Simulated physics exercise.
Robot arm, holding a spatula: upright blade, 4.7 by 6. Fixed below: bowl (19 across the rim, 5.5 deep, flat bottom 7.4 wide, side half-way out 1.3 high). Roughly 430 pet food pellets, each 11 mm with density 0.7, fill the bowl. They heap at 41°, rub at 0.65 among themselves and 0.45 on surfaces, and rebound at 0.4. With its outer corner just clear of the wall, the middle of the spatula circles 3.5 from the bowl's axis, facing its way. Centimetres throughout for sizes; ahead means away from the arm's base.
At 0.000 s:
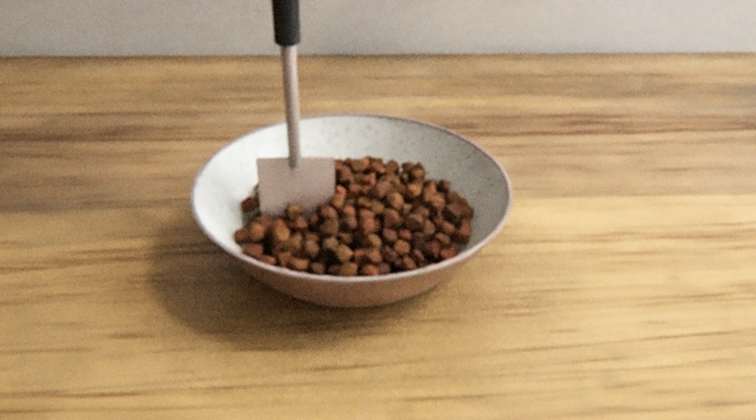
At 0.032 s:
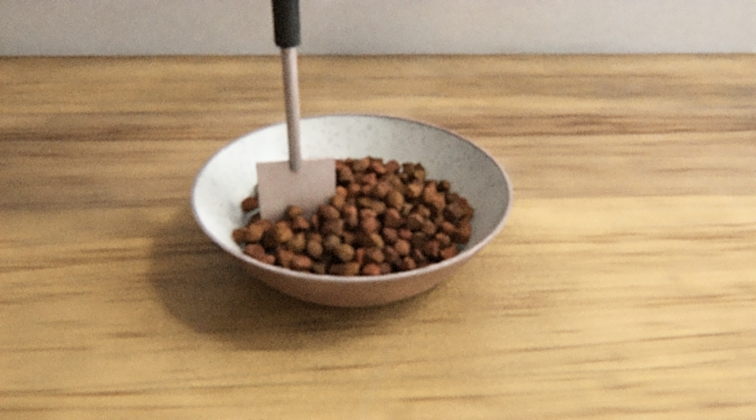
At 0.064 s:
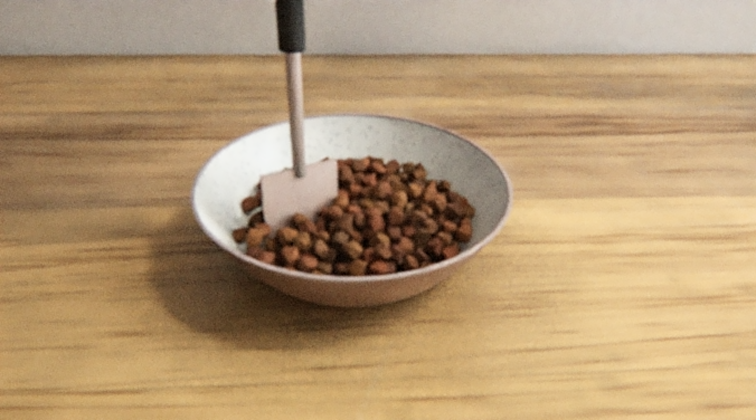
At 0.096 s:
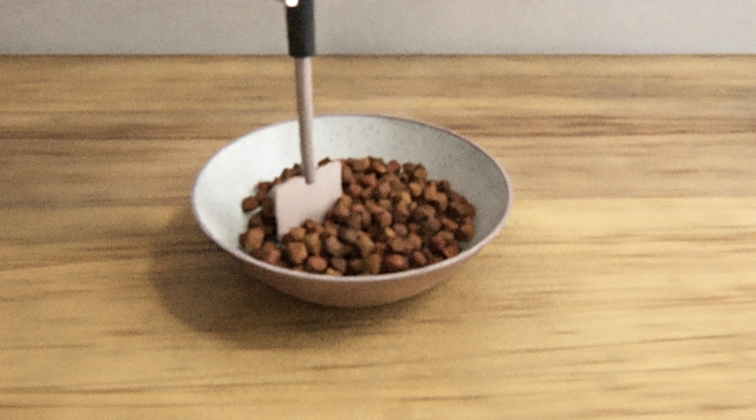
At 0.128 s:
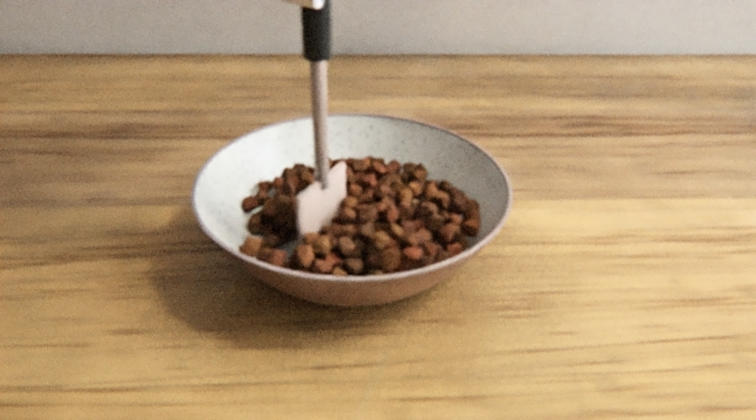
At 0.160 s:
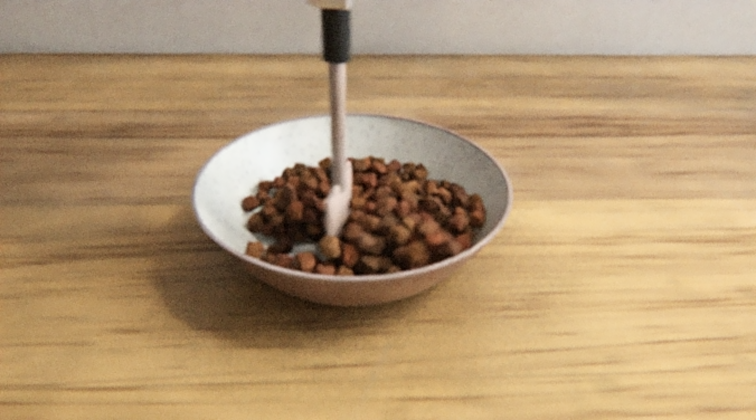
The video shows an upright spatula with a dark handle standing in a pale bowl of brown pellets on a wooden surface; it turns until its blade is nearly edge-on while moving slightly right and nearer, pushing pellets aside.
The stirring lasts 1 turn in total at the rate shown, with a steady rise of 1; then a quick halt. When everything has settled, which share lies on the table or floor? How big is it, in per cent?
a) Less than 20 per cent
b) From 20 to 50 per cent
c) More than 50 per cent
a.
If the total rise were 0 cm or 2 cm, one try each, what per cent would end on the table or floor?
Some 15 and some 10 per cent.
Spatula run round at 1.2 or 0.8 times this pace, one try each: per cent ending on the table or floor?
Some 20 and 10 per cent.
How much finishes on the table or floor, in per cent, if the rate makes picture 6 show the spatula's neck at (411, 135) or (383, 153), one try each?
Some 40 and 30 per cent respectively.
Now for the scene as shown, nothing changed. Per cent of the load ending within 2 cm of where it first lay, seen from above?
Roughly 5 percent.
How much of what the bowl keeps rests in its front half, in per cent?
Near 55 per cent of what stays in the bowl.
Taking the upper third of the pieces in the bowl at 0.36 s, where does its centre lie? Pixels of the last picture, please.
I'd put it at around (430, 158).
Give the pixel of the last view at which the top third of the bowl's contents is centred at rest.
About (279, 217).
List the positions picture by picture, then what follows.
Spatula neck at (294, 135), 0° round; upper third of the load around (364, 203), from x 240 to 465, top at y 165; 426 in the bowl, in the first picture.
Spatula neck at (294, 137), 7° round; upper third of the load around (361, 204), from x 240 to 465, top at y 165, in the second picture.
Spatula neck at (298, 144), 24° round; upper third of the load around (355, 208), from x 240 to 465, top at y 165, in the third picture.
Spatula neck at (307, 151), 41° round; upper third of the load around (359, 219), from x 250 to 465, top at y 165, in the fourth picture.
Spatula neck at (321, 155), 58° round; upper third of the load around (371, 222), from x 250 to 470, top at y 165, in the fifth picture.
Spatula neck at (339, 158), 76° round; upper third of the load around (384, 222), from x 250 to 475, top at y 165; 426 in the bowl, in the sixth picture.
By 0.36 s, 185° round, highest piece 8 above the table; 417 in the bowl, 4 on the table or floor, 5 in flight or on the tool.
By 0.57 s, 294° round, highest piece 8 above the table; 387 in the bowl, 28 on the table or floor, 11 in flight or on the tool.
By 0.87 s, 0° round, highest piece 6 above the table; 378 in the bowl, 48 on the table or floor.
By 1.57 s, 0° round, highest piece 6 above the table; 378 in the bowl, 48 on the table or floor.
Final count, 378 in the bowl, 48 on the table or floor. That is 11 % on the table or floor.
